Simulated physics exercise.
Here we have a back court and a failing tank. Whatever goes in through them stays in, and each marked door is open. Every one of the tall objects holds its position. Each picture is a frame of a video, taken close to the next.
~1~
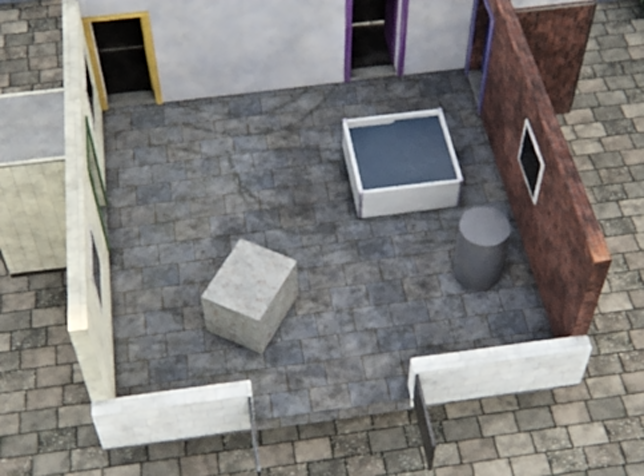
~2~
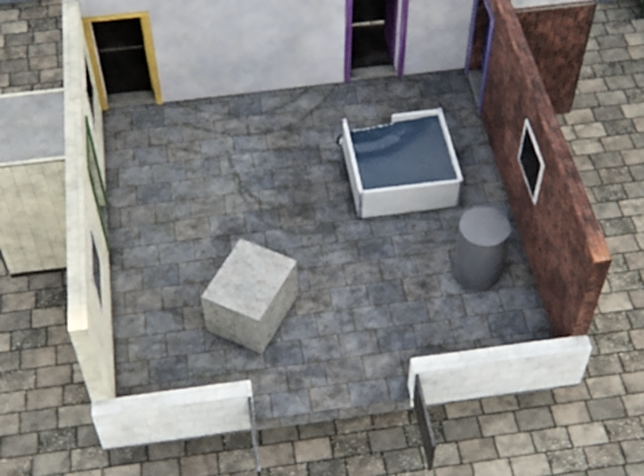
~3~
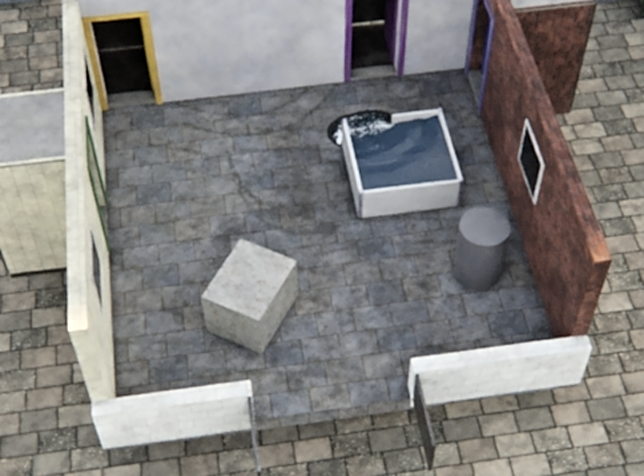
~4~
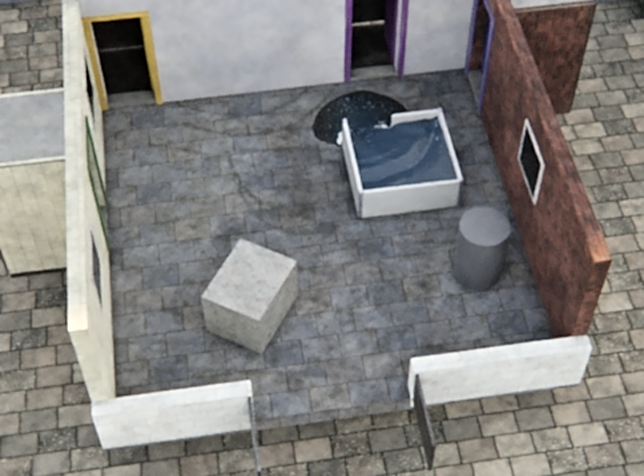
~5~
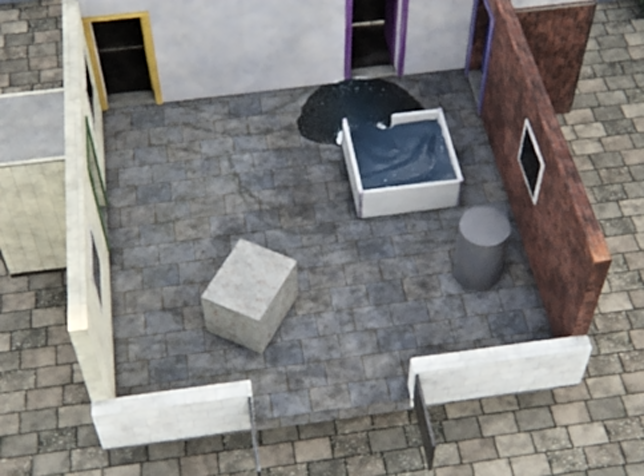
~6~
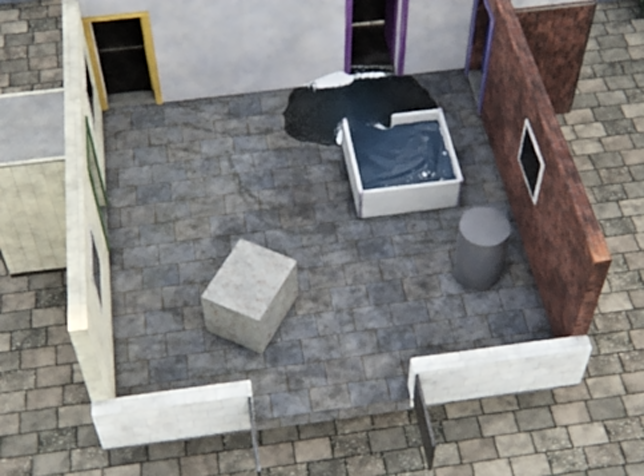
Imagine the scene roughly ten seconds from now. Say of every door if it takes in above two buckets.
My prediction: I expect the yellow door to see two buckets at most; I expect the purple door to see over two buckets; I expect the green door to see two buckets at most; I expect the blue door to see two buckets at most.
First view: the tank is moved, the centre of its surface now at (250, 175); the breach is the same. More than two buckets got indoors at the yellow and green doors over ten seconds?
Looking at it, yellow breaks the limit and green comes in under.
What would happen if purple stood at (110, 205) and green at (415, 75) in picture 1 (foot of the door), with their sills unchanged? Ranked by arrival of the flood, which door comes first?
I'd say the green one is reached first.
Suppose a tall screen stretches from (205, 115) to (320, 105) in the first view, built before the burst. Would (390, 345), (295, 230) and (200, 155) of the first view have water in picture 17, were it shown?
Results in order: Bone-dry / bone-dry / swamped.
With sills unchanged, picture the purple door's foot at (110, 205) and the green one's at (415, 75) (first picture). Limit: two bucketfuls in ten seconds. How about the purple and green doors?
So the purple one keeps within it while the green one runs past it.
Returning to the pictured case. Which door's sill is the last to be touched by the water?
It's the green-painted one.
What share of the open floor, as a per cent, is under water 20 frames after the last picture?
Near 30 in a hundred.
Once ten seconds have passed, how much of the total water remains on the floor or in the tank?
82 percent or thereabouts.
A moment on, water covers 10 % of the floor; the yellow door not reached, the purple door over two buckets in, the green door not reached, the blue door not reached.
Next, water covers 15 % of the floor; the yellow door wet at the sill, nothing in, the purple door far over two buckets in, the green door not reached, the blue door wet at the sill, nothing in.
Then, water covers 30 % of the floor; the yellow door wet at the sill, nothing in, the purple door far over two buckets in, the green door wet at the sill, nothing in, the blue door wet at the sill, nothing in.
Later, water covers 50 % of the floor; the yellow door wet at the sill, nothing in, the purple door far over two buckets in, the green door wet at the sill, nothing in, the blue door wet at the sill, nothing in.
In the end, water covers 65 % of the floor; the yellow door wet at the sill, nothing in, the purple door far over two buckets in, the green door wet at the sill, nothing in, the blue door wet at the sill, nothing in.
